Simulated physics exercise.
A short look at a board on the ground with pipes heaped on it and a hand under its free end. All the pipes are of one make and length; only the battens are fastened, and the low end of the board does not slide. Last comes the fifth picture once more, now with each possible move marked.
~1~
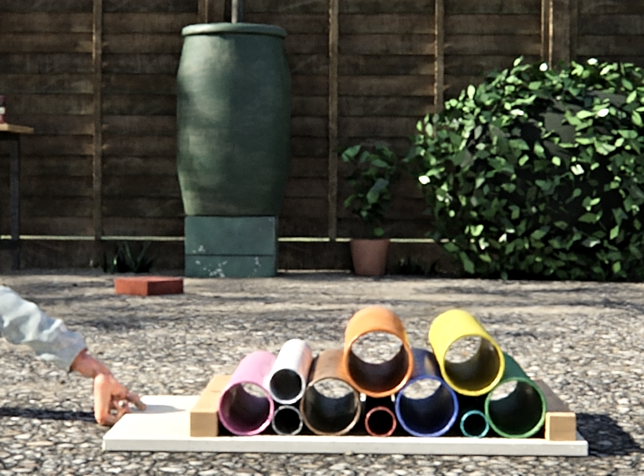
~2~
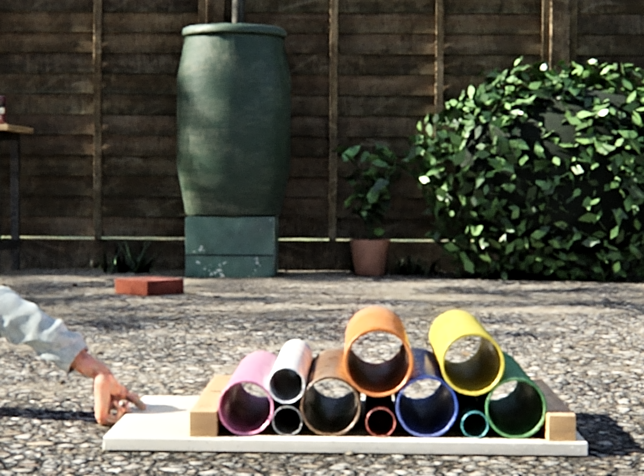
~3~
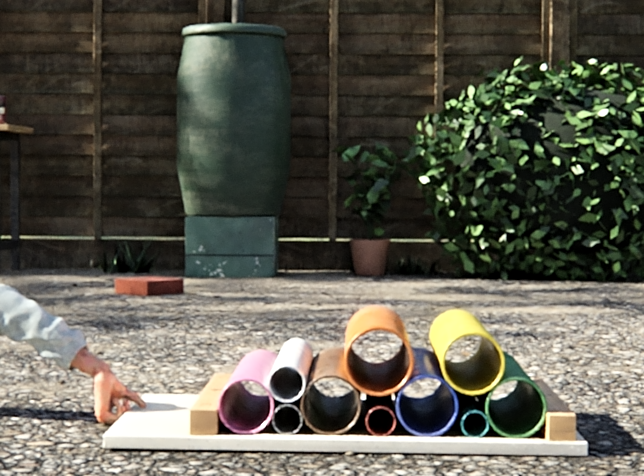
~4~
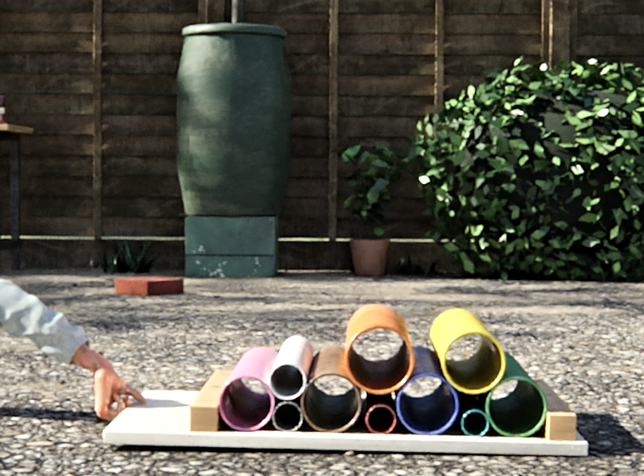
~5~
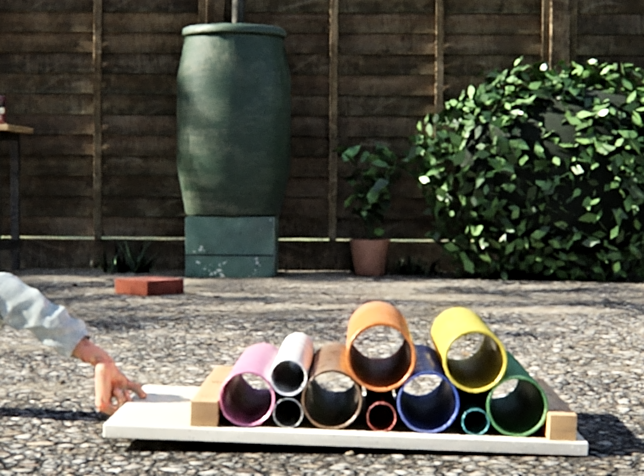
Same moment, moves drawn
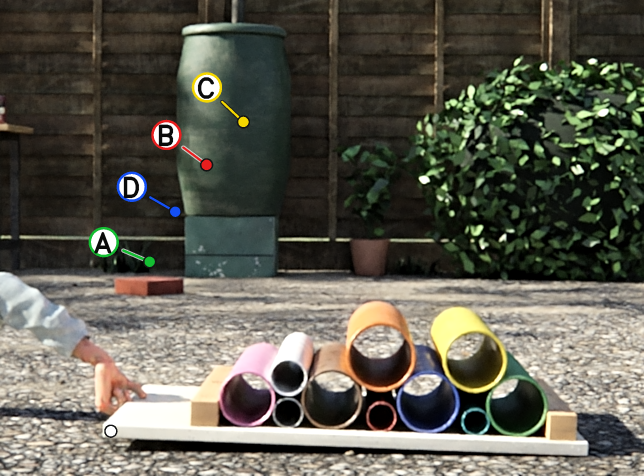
A hand at the left gripped the end of a pale board on gravelly ground and raised it very slightly, while the colourful pipes heaped between two wooden blocks stayed stacked together.
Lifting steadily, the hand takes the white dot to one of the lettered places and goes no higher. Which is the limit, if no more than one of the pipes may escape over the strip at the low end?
Raise it to B.
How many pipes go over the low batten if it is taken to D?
It comes to none.
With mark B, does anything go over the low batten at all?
No, at B.
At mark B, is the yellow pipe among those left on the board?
Yes, with B.
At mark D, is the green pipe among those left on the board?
Yes.
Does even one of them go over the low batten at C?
Yes.
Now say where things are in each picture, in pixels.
The first picture shows pink pipe (246, 408); grey pipe (288, 421); brown pipe (330, 407).
The second picture shows brown pipe (330, 406); red pipe (381, 422).
The third picture shows board (346, 410); pink pipe (246, 406); grey pipe (288, 420); yellow pipe (473, 363).
The fourth picture shows board (346, 408); pink pipe (246, 403); grey pipe (288, 417); turquoise pipe (475, 424).
The fifth picture shows board (346, 405); pink pipe (247, 399); grey pipe (288, 413).
On the marked copy, A at (150, 262); B at (207, 165); C at (244, 122); D at (175, 212); the white dot at (111, 431).
Taking B. A third of the way, board at 20°.
Two thirds of the way, board at 36°.
When it is over, board at 36°, none over the low batten.
As for the rest, A none over the low batten; C three over the low batten (blue, orange, yellow); D none over the low batten.
